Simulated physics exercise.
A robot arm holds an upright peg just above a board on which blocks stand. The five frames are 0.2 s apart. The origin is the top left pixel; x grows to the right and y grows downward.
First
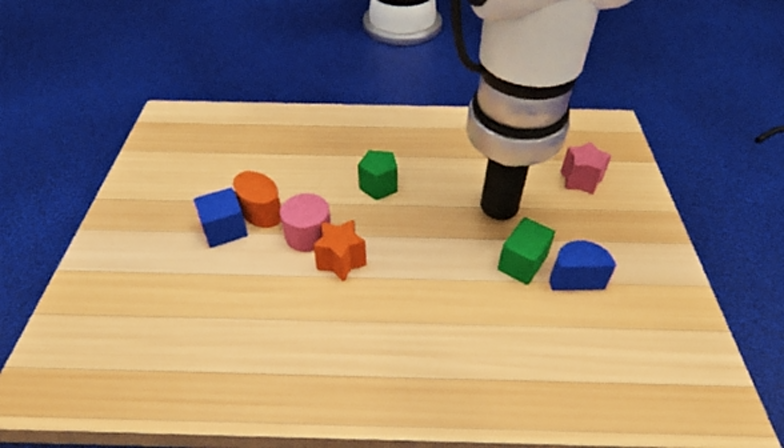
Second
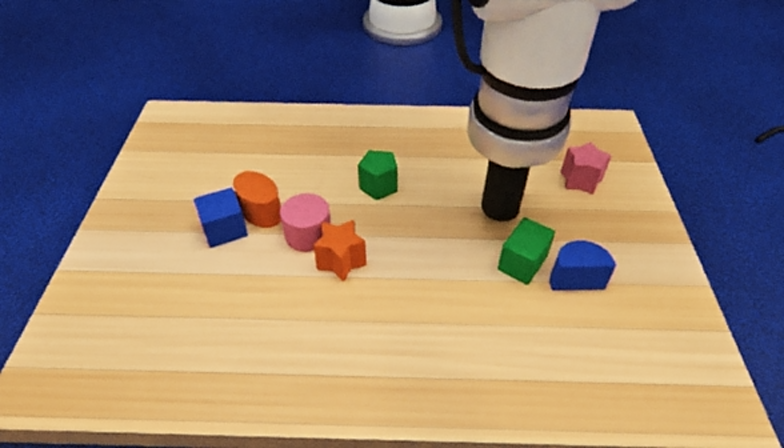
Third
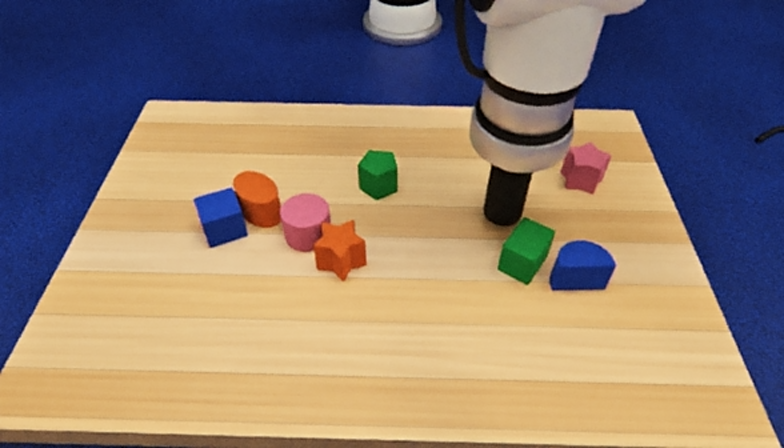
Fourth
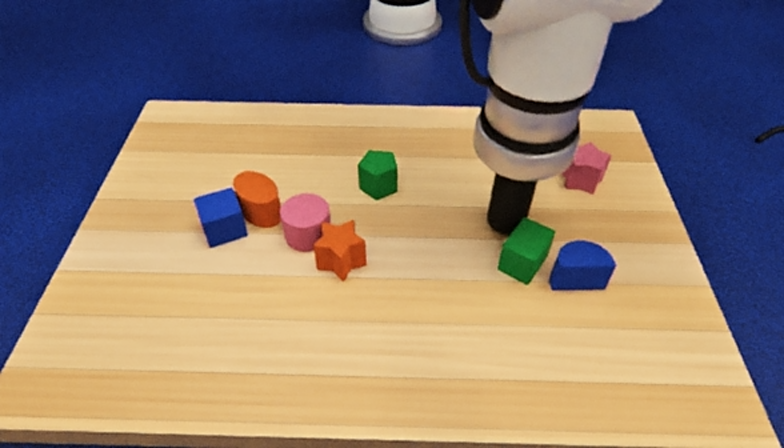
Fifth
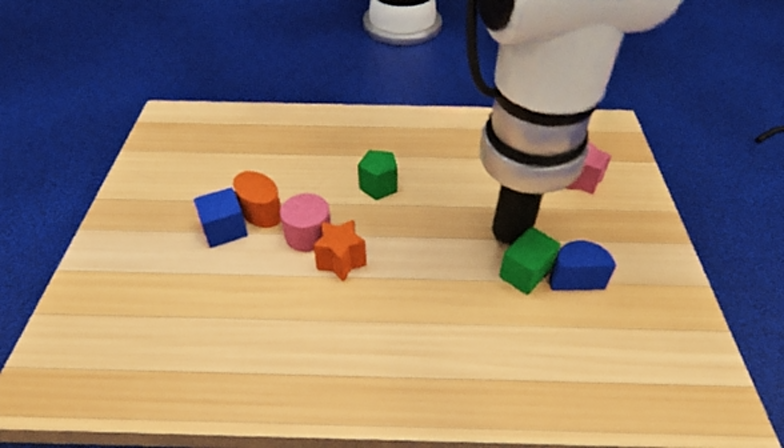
A robot arm moves its black peg slightly forward and nudges the green block a little.
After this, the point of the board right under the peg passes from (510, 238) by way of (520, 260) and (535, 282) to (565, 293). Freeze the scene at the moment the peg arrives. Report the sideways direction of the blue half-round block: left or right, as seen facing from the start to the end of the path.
My prediction: Leftwards.
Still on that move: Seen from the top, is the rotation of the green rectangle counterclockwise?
I expect not.
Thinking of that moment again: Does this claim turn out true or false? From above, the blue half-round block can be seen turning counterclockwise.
The claim holds.
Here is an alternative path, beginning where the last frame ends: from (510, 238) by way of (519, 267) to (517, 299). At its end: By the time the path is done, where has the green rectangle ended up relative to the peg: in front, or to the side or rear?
Before the peg.
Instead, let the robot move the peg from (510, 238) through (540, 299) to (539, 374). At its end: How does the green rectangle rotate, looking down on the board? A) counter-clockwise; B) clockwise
B - clockwise.
On the path given first. Halfway along, peg at (528, 265); green rectangle at (541, 280), turned 35° clockwise; blue half-round block at (591, 261), turned 25° anticlockwise.
At the end, peg at (568, 286); green rectangle at (548, 296), turned 70° clockwise; blue half-round block at (616, 261), turned 55° anticlockwise.
